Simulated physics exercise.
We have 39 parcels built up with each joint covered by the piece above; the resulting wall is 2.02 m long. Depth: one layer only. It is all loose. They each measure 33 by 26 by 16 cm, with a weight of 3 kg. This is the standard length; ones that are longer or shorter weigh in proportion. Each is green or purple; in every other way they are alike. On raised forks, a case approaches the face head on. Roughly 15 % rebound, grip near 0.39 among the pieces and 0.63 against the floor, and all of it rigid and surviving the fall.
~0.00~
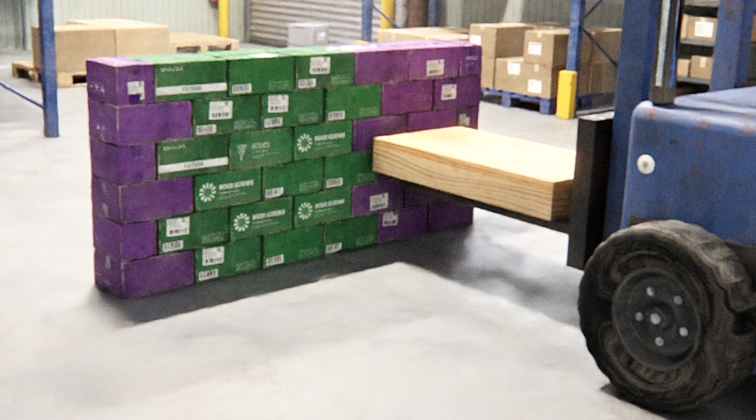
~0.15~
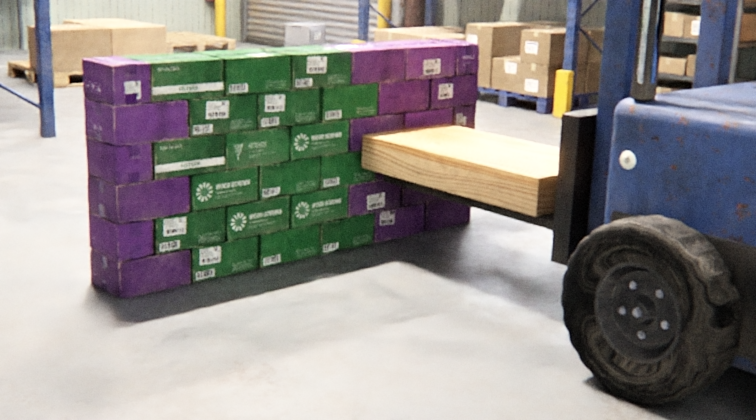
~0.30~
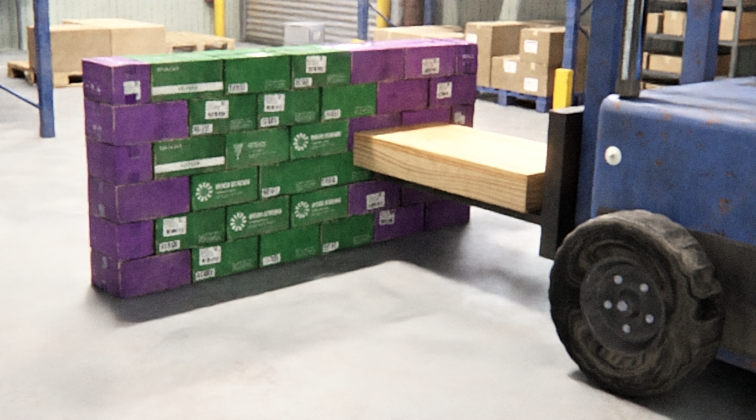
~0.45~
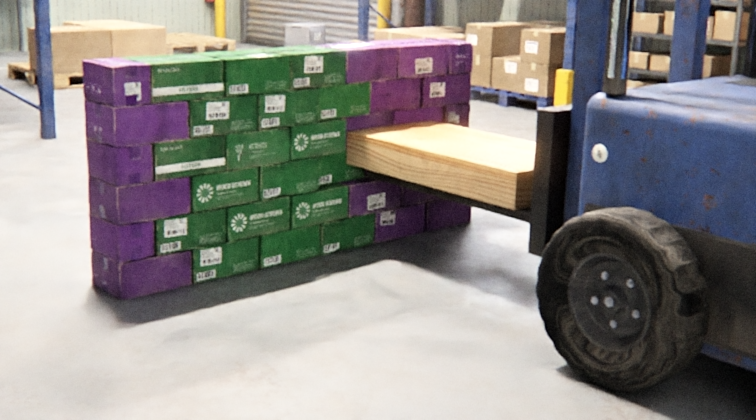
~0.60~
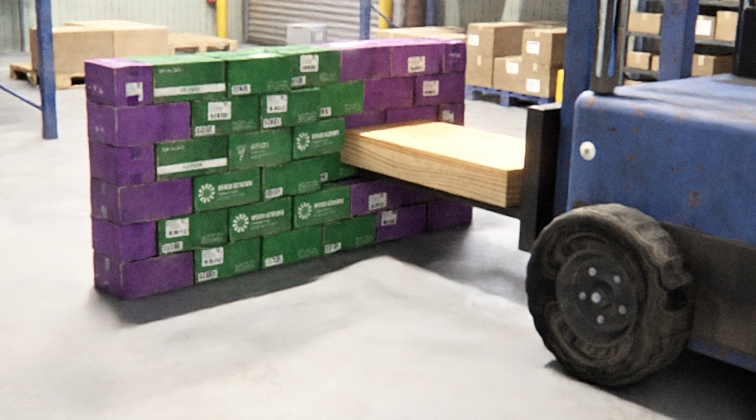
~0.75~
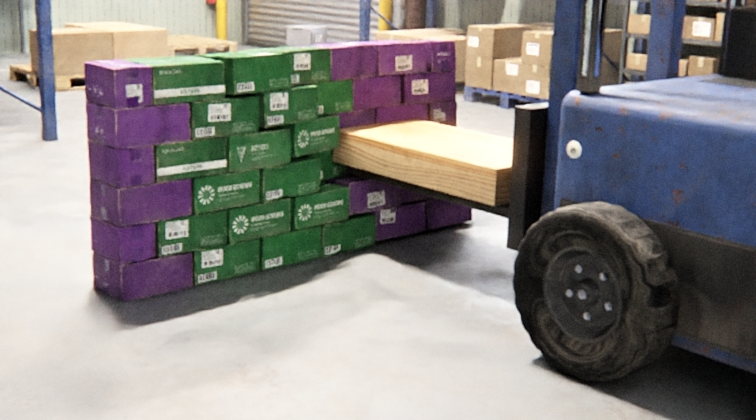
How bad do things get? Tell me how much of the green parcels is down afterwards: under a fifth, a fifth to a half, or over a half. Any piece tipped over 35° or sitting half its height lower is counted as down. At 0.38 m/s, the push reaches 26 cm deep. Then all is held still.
A fifth to a half.
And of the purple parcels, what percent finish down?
Taking the purple group, 50 in a hundred end up down.
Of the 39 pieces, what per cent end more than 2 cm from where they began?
Shifted share: 50 %.
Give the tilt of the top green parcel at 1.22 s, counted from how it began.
Roughly 50°.
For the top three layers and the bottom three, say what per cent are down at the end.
From above it's 60%, from below it's 20%.
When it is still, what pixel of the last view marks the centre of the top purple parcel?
Roughly at (172, 184).
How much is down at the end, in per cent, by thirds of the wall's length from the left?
The thirds come out at 10 on the left, 60 in the middle and 70 on the right, in per cent.
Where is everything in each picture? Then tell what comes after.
In the first frame (places mark the middle of the side facing us), load (388, 154) 10 cm short of touching; top green parcel (326, 71); top purple parcel (383, 67); nothing disturbed.
Load (376, 152) 38 mm short of touching; top green parcel (323, 70), in the second frame.
Load (368, 149) 19 mm in; top green parcel (322, 70); 5 disturbed, none down, in the third frame.
Load (360, 148) 8 cm in; top green parcel (319, 70) shifted 33 mm; top purple parcel (373, 65) shifted 53 mm; 14 disturbed, none down, in the fourth frame.
Load (354, 146) 13 cm in; top green parcel (315, 69) shifted 8 cm; top purple parcel (366, 64) shifted 11 cm; 15 disturbed, none down, in the fifth frame.
Load (346, 146) 19 cm in; top green parcel (307, 67) leaning 4°; top purple parcel (355, 62) leaning 4°; 21 disturbed, none down, in the sixth frame.
After 0.94 s, none of the 18 green parcels down (0 of 39 in all colours); top green parcel leaning 15°; top purple parcel leaning 16°.
After 1.22 s, 6 of the 18 green parcels down (16 of 39 in all colours); top green parcel leaning 54°, 19 cm lower; top purple parcel leaning 58°, 27 cm lower.
After 1.58 s, 6 of the 18 green parcels down (16 of 39 in all colours); top green parcel on its side; top purple parcel on its side.
At rest (2.8 s), 6 of the 18 green parcels down (16 of 39 in all colours); top green parcel upside down; top purple parcel upside down. That is 33 per cent. As the last picture would show them, middles, top green parcel near (93, 205), top purple parcel near (172, 184).
